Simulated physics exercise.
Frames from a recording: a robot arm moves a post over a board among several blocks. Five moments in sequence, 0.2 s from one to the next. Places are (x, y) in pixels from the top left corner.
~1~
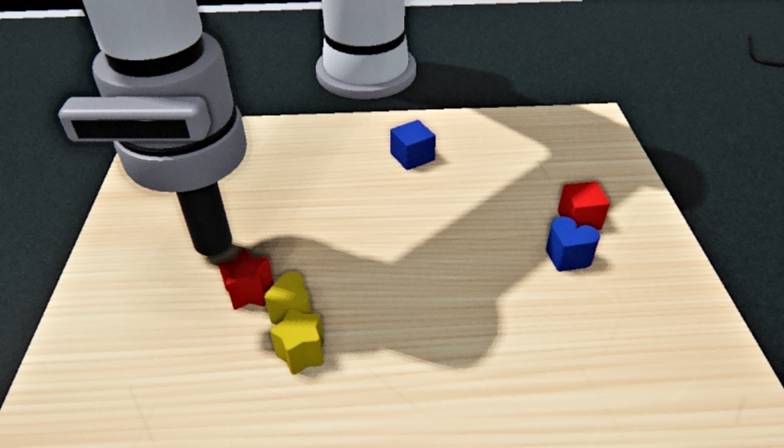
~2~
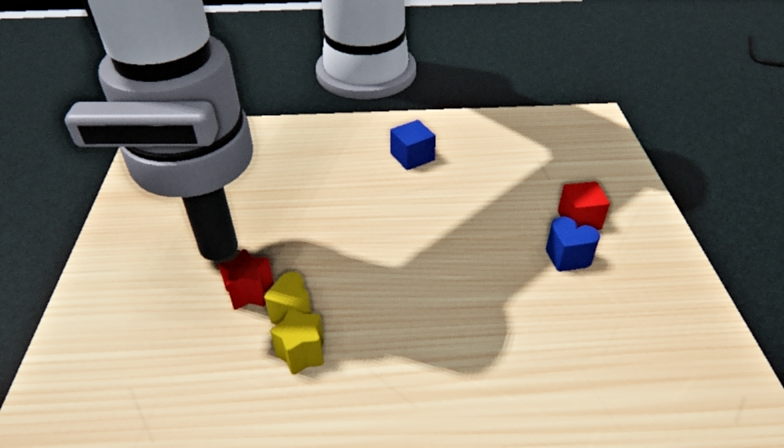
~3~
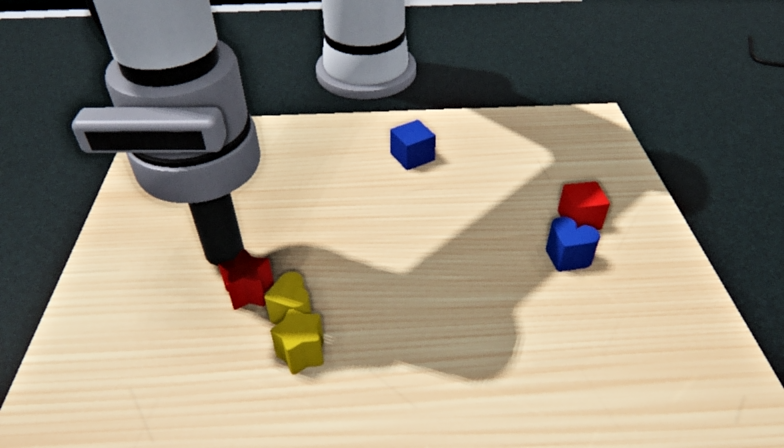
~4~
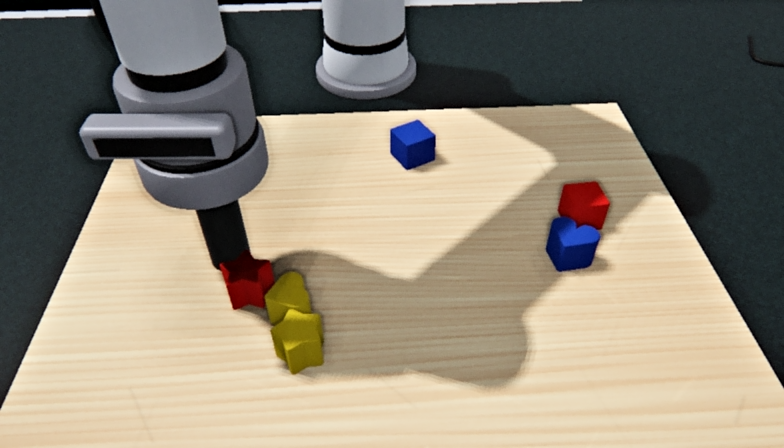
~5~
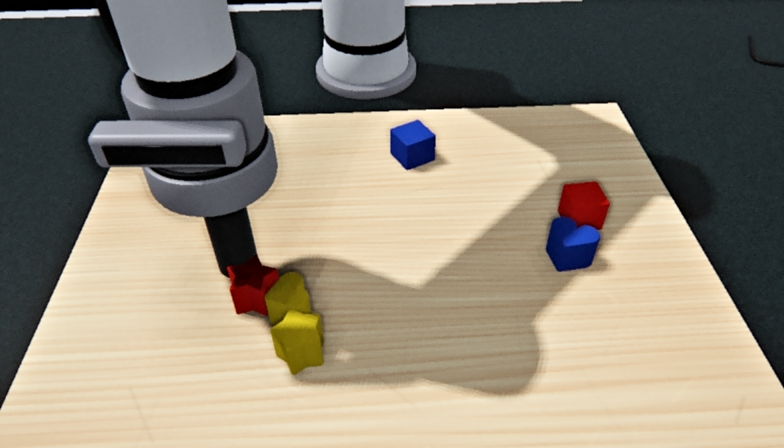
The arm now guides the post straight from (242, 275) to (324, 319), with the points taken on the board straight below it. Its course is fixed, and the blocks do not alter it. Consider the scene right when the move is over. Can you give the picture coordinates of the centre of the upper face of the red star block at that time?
It should be at (334, 324) by then.
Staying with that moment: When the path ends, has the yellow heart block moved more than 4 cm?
That would be a yes.
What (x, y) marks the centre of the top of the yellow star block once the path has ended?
Its top middle is near (307, 357).
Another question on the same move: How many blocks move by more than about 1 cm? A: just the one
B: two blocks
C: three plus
Choice C: Three plus.
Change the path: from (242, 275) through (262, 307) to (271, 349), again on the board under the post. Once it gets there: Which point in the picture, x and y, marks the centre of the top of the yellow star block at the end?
It is going to be at (327, 373).
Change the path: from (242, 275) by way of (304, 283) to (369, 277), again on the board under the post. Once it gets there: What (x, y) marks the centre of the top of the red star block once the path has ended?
Around pixel (312, 286).
On the path given first. Halfway along, post (281, 285); red star block (291, 297); yellow heart block (327, 309); yellow star block (299, 338).
At the end, post (322, 309); red star block (334, 323); yellow heart block (371, 339); yellow star block (307, 357), turned 65° clockwise.
